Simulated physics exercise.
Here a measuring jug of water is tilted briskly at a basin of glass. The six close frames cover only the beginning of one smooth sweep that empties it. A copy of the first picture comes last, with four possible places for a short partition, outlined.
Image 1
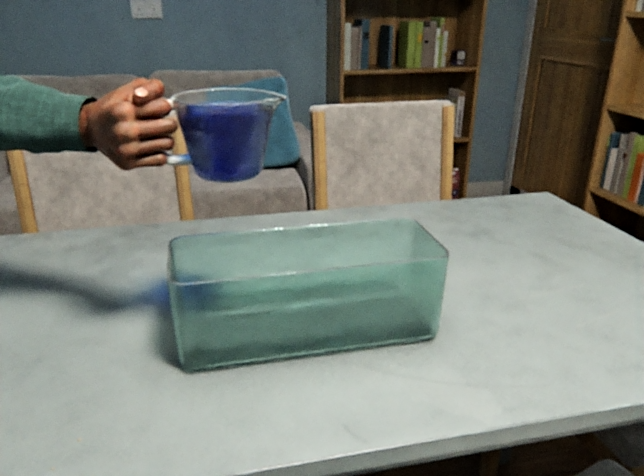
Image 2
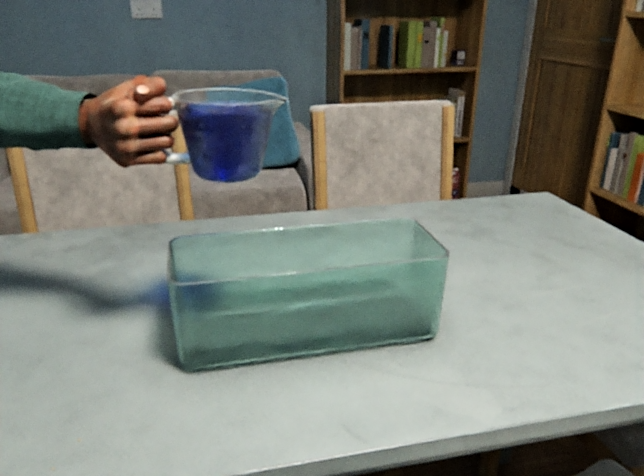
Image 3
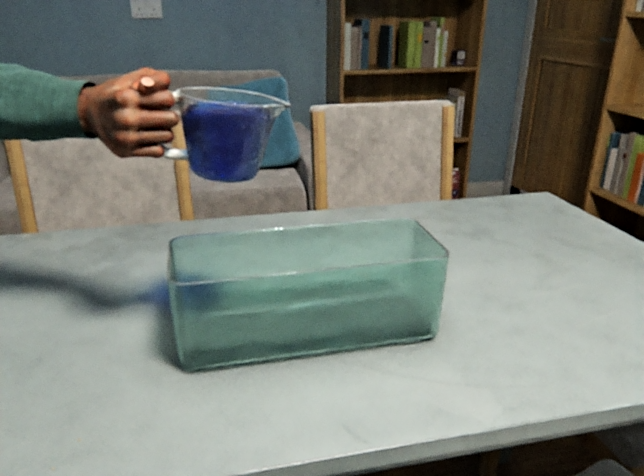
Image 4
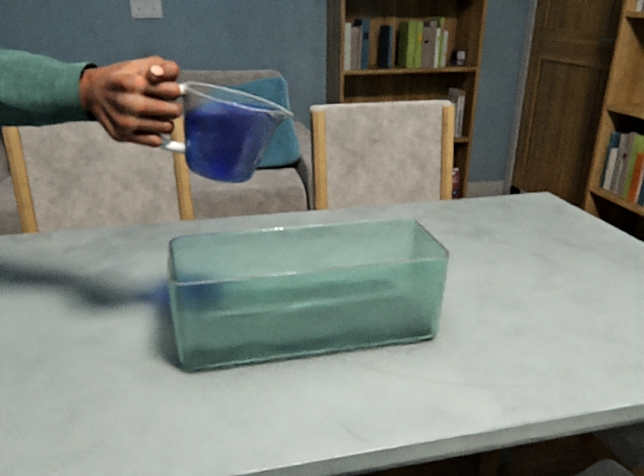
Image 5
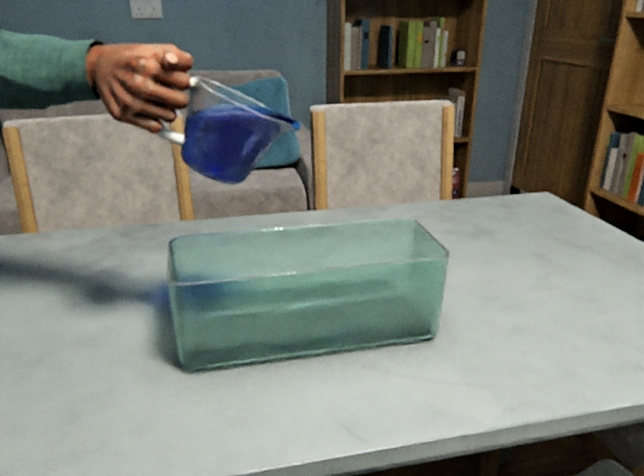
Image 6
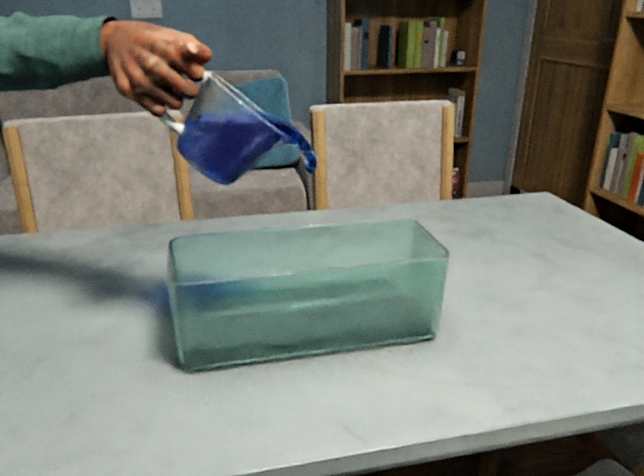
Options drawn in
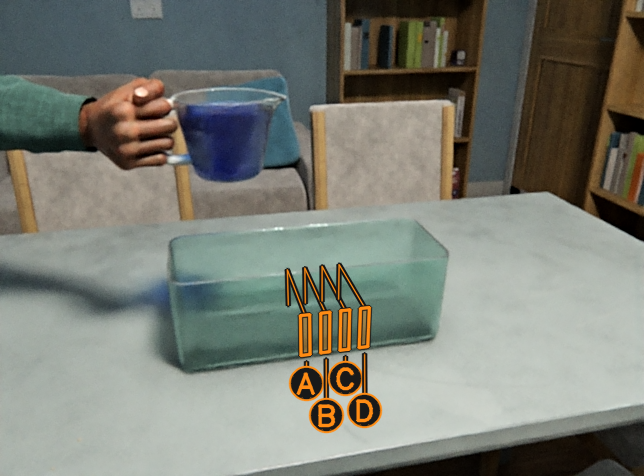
Above a glass basin on a table, a hand tilts a jug and blue water starts pouring out.
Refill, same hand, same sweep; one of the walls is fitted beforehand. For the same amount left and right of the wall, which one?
I would pick place C.
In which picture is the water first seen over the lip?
In picture 5.
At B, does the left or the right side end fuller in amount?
The right one.
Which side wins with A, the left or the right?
The right side.
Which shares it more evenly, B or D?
B.
In orange, A at (306, 362); B at (326, 359); C at (345, 356); D at (364, 354).
With A, about 11 % ends left of the wall and 88 % right of it.
With B, about 27 % ends left of the wall and 72 % right of it.
With C, about 59 % ends left of the wall and 40 % right of it.
With D, about 91 % ends left of the wall and 7 % right of it.
